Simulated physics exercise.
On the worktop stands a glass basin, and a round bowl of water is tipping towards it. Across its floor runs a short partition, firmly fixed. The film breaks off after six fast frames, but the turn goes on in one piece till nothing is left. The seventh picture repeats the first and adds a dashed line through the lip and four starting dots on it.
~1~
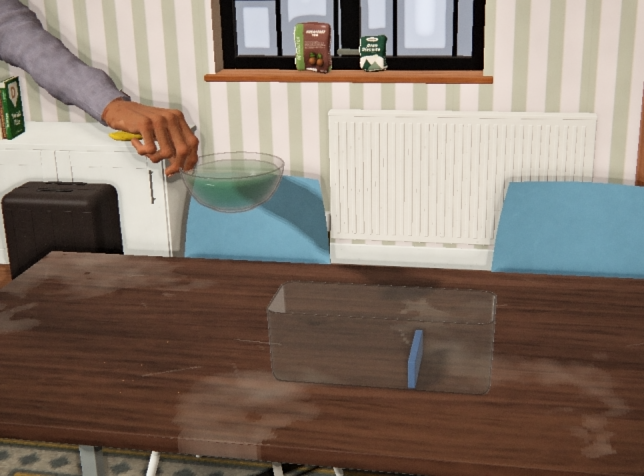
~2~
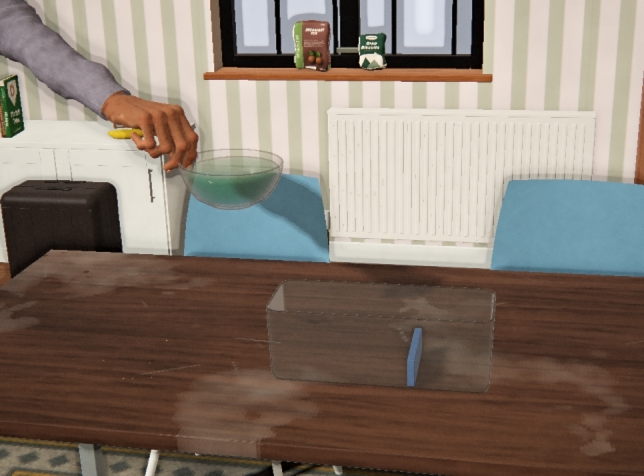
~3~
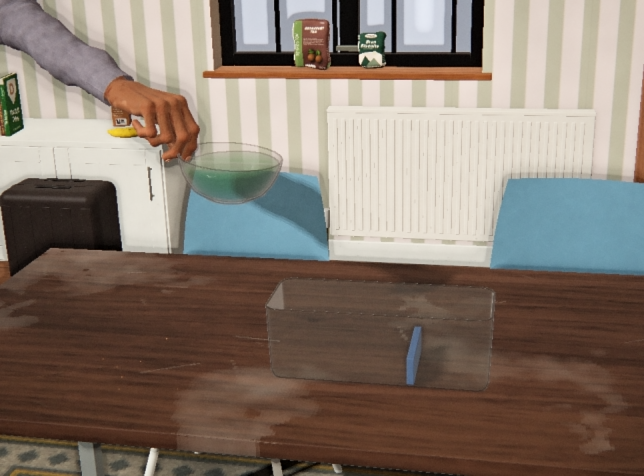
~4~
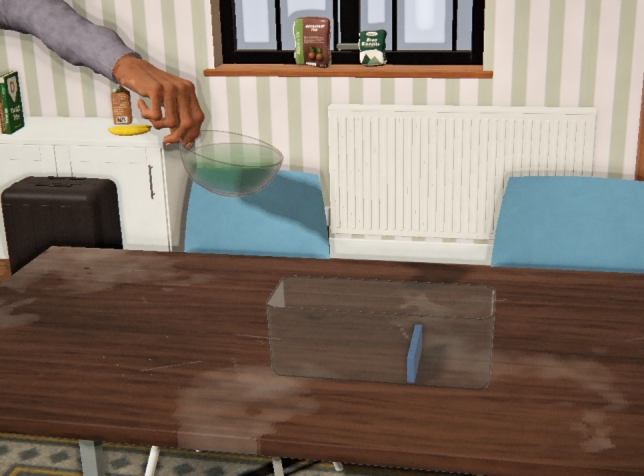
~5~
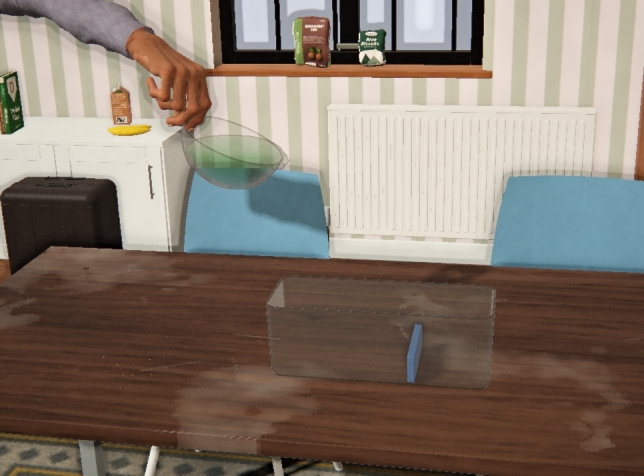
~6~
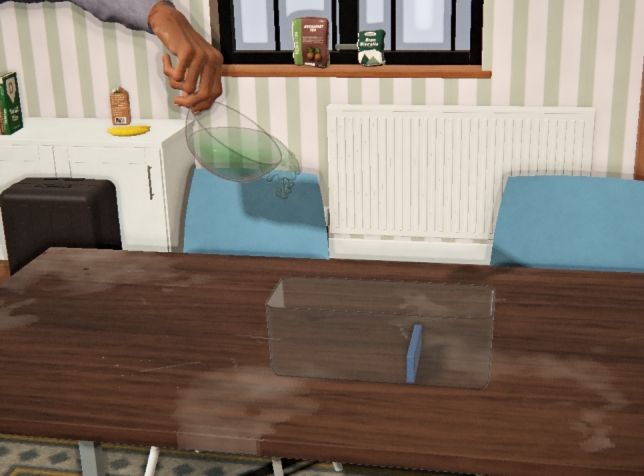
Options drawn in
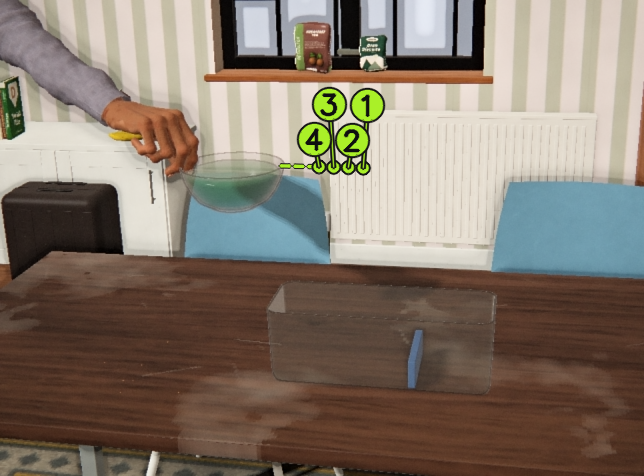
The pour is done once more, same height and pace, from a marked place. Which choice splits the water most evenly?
4.
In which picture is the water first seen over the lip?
In picture 4.
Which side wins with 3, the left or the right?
The right side.
On the marked copy, 1 at (363, 168); 2 at (348, 167); 3 at (333, 167); 4 at (319, 166).
If 1 is chosen, about 27 % ends left of the wall and 68 % right of it; 5 % is lost outside.
If 2 is chosen, about 29 % ends left of the wall and 66 % right of it; 5 % is lost outside.
If 3 is chosen, about 31 % ends left of the wall and 64 % right of it; 5 % is lost outside.
If 4 is chosen, about 49 % ends left of the wall and 47 % right of it; 4 % is lost outside.
